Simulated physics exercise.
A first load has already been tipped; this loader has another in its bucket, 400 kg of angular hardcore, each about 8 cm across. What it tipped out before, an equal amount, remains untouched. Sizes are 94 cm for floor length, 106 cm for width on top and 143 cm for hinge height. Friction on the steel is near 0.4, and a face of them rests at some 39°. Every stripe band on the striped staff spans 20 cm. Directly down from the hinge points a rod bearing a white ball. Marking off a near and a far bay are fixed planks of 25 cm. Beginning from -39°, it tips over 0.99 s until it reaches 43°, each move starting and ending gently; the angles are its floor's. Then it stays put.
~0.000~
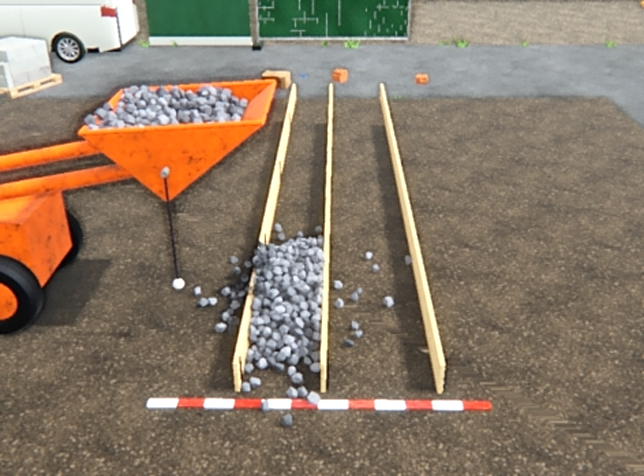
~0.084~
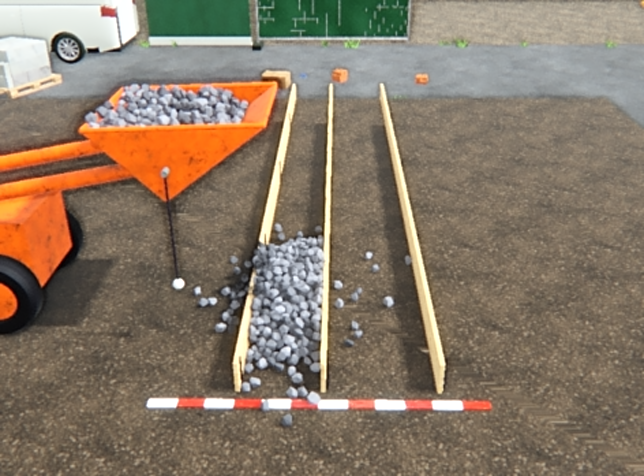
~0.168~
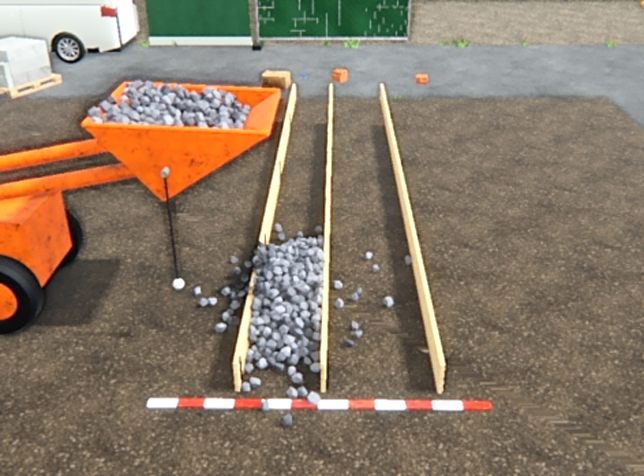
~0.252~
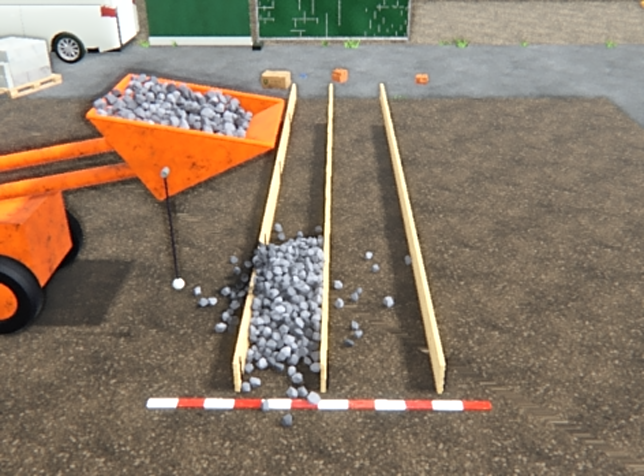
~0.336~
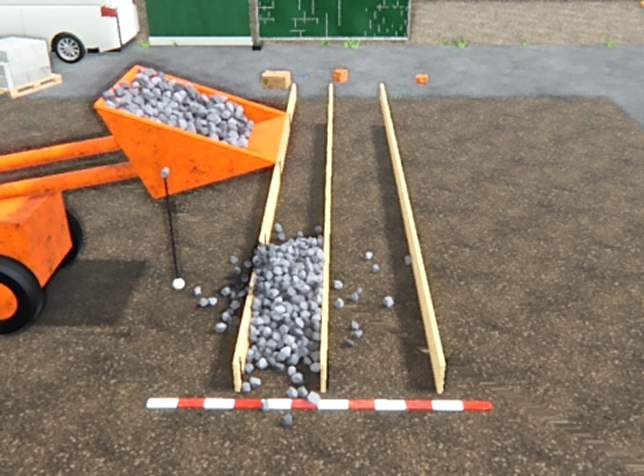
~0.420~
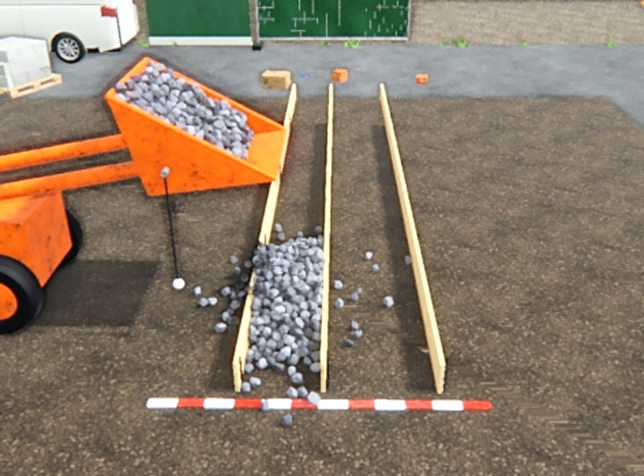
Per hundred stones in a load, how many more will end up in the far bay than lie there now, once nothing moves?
Roughly 34 more per hundred.
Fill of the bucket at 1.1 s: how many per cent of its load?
About 65 per cent is held.
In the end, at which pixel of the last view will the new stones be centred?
Near (301, 288).
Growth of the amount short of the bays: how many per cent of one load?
15 %.
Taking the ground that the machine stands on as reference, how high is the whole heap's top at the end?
The top ends up some 54 cm above the ground.
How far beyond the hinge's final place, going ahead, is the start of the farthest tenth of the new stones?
I'd say close to 160 centimetres ahead of it.
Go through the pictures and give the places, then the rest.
In the first picture, lip at (262, 123), floor tilted -39°, highest stones at (184, 94). The earlier load is highest near (273, 260), 41 cm above ground level, 4 % short of the bays, 94 % in the near bay, 2 % in the far bay.
In the second picture, the bucket is at -37°, its lip at (264, 126); the top of the load is at (176, 93); the stones move at 0.2 m/s on average.
In the third picture, the bucket is at -33°, its lip at (268, 134); the top of the load is at (149, 90); the stones move at 0.3 m/s on average.
In the fourth picture, the bucket is at -26°, its lip at (272, 146); the top of the load is at (146, 85); the stones move at 0.4 m/s on average.
In the fifth picture, lip at (276, 162), floor tilted -17°, highest stones at (145, 79); the stones move at 0.5 m/s on average.
In the sixth picture, lip at (276, 179), floor tilted -7°, highest stones at (153, 74); the stones move at 0.5 m/s on average.
After 0.7 s the floor is at 30°; in per cent of one load, 100 in the bucket, 4 short of the bays, 94 in the near bay, 2 in the far bay; the foremost stones are at (371, 290).
After 1.1 s the floor is at 43°; in per cent of one load, 63 in the bucket, 6 short of the bays, 130 in the near bay, 2 in the far bay; the foremost stones are at (371, 290).
After 1.4 s the floor is at 43°; in per cent of one load, 14 in the bucket, 10 short of the bays, 163 in the near bay, 14 in the far bay; the foremost stones are at (385, 283).
After 4.1 s the floor is at 43°; in per cent of one load, 0 in the bucket, 19 short of the bays, 145 in the near bay, 36 in the far bay; the foremost stones are at (414, 284). Net gain in the far bay, 34.
